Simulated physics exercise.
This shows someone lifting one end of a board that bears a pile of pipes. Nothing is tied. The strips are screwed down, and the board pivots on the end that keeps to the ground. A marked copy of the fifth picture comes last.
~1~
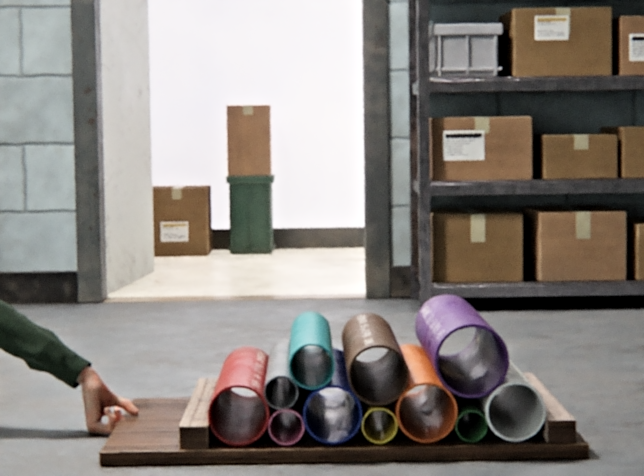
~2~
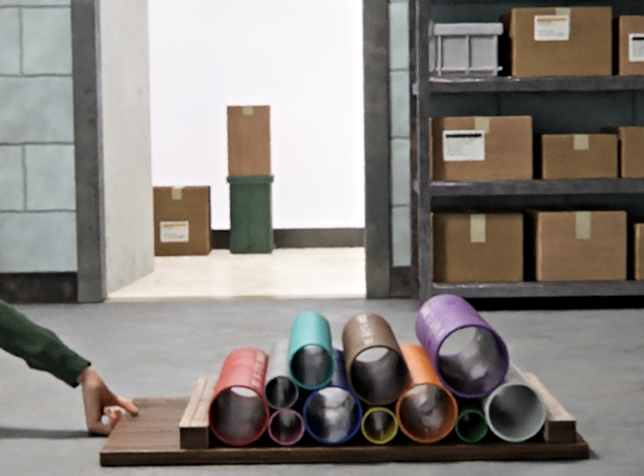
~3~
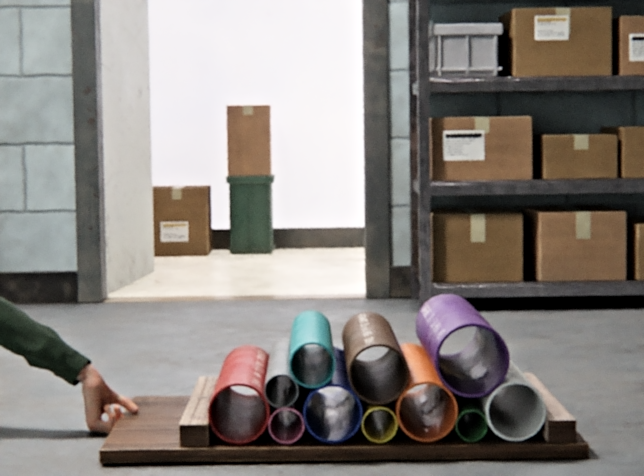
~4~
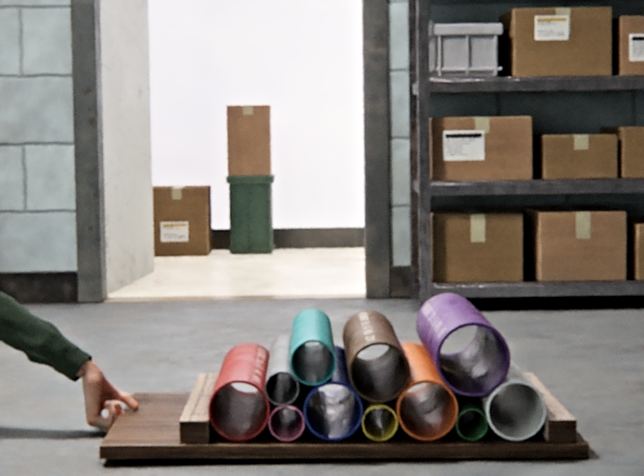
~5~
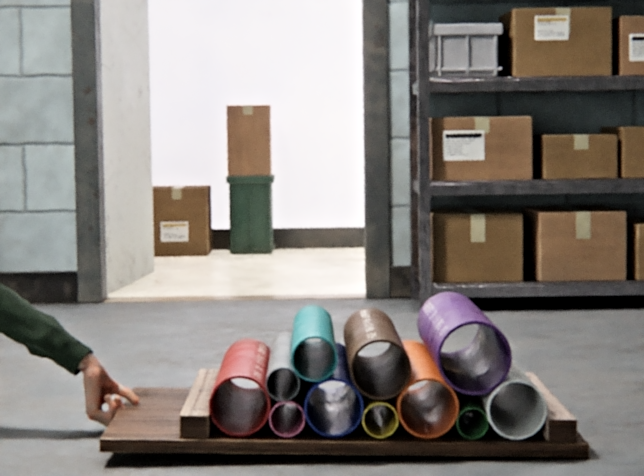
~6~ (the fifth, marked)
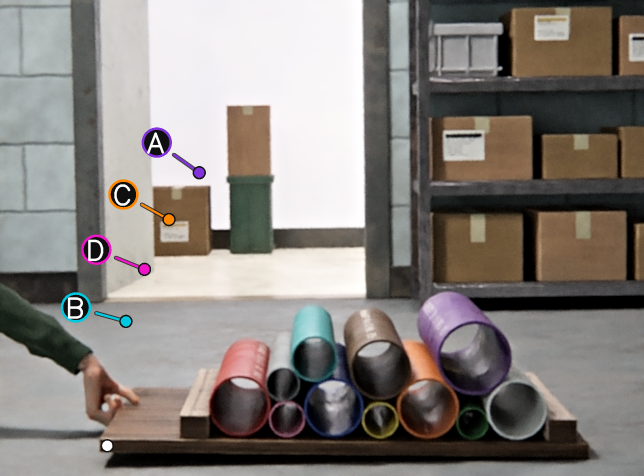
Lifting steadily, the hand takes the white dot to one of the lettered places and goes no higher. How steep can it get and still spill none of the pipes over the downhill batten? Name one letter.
Stop at A.
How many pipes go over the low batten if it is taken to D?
It comes to none.
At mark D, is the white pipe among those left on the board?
Yes, with D.
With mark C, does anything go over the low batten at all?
At C: No.
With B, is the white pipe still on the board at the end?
The white pipe: Yes.
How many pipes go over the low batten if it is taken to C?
With C, none.
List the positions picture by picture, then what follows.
In the first picture, red pipe (239, 415); pink pipe (287, 427); blue pipe (333, 414).
In the second picture, blue pipe (333, 414); yellow pipe (379, 426).
In the third picture, board (341, 414); red pipe (239, 414); pink pipe (287, 426); brown pipe (379, 374).
In the fourth picture, board (341, 412); red pipe (239, 410); pink pipe (287, 423).
In the fifth picture, board (341, 408); red pipe (240, 405); pink pipe (287, 419).
On the copy, A at (200, 173); B at (126, 321); C at (169, 220); D at (144, 269); the white dot at (107, 446).
On A. First, board at 20°.
Then, board at 36°.
Finally, board at 36°, none over the low batten.
By contrast, B none over the low batten; C none over the low batten; D none over the low batten.
